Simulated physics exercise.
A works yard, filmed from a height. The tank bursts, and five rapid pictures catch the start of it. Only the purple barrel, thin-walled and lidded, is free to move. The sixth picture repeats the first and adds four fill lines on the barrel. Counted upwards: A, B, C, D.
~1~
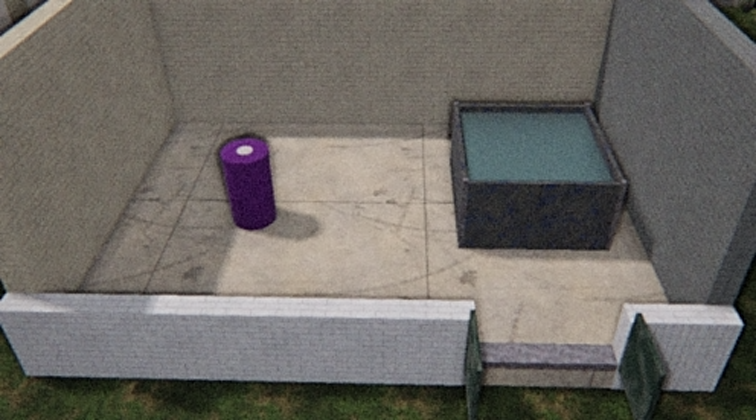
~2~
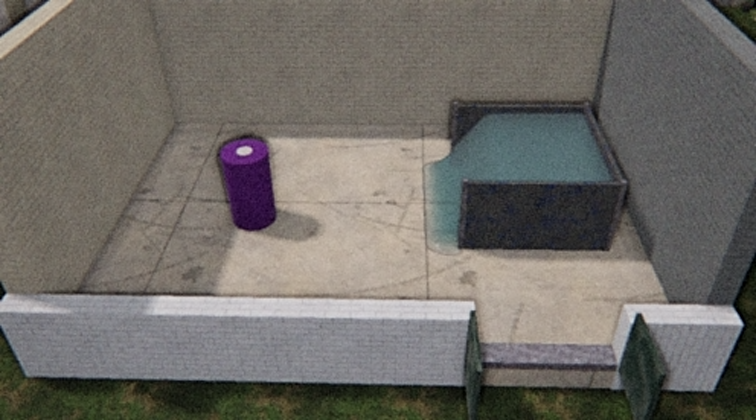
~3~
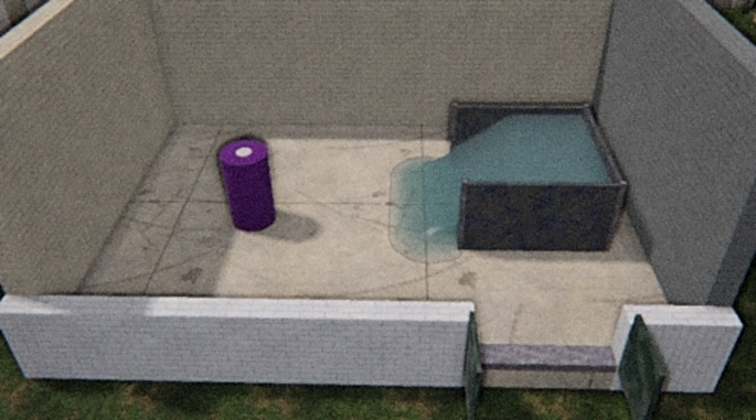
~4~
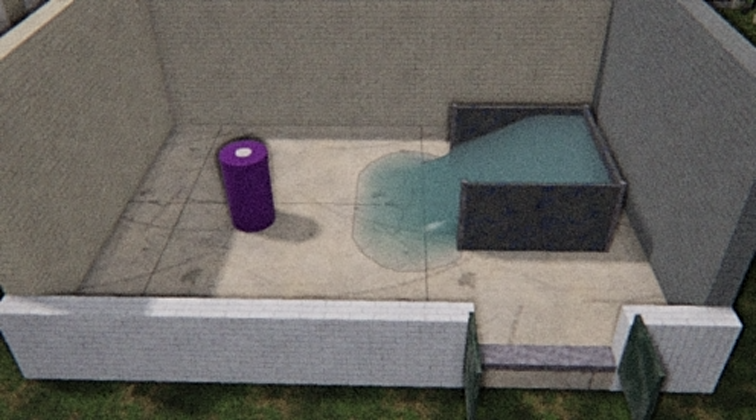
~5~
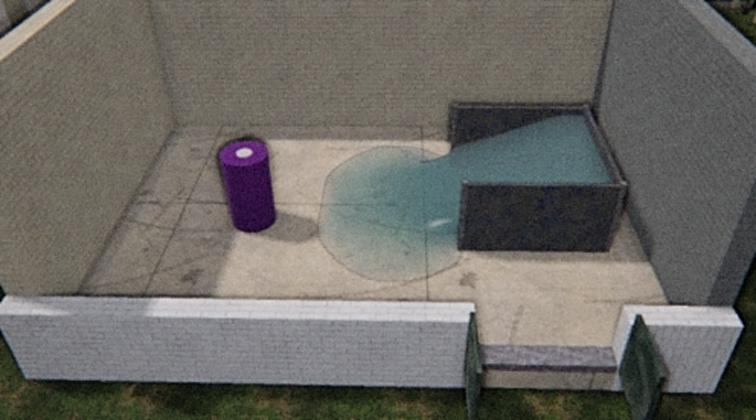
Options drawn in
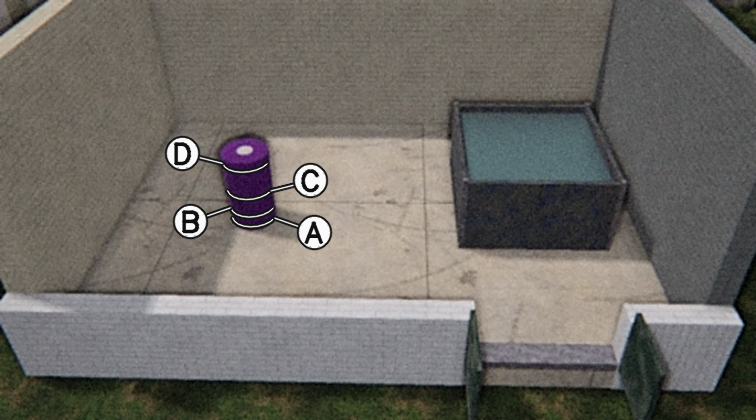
At first, a lidded purple barrel stands on the left of a walled yard, with a full, dark-sided tank on the right. The tank's left side opens and water pours out across the dry ground, then spreads leftward in a widening rounded pool, while the barrel stays upright in place.
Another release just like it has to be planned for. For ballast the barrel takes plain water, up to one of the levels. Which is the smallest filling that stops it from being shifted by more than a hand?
Choose D.
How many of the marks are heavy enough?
One of them.
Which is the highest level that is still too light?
C.
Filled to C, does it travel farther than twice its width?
No.
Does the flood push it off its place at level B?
Yes, it does.
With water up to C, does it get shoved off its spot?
Yes, it does.
On the marked copy, A at (250, 226); B at (248, 217); C at (246, 199); D at (241, 172); from the bottom up A, B, C, D.
With A, it is pushed about 7 times its own width away.
With B, it is pushed about 3 times its own width away.
With C, it is pushed about half its own width away.
With D, it does not move.
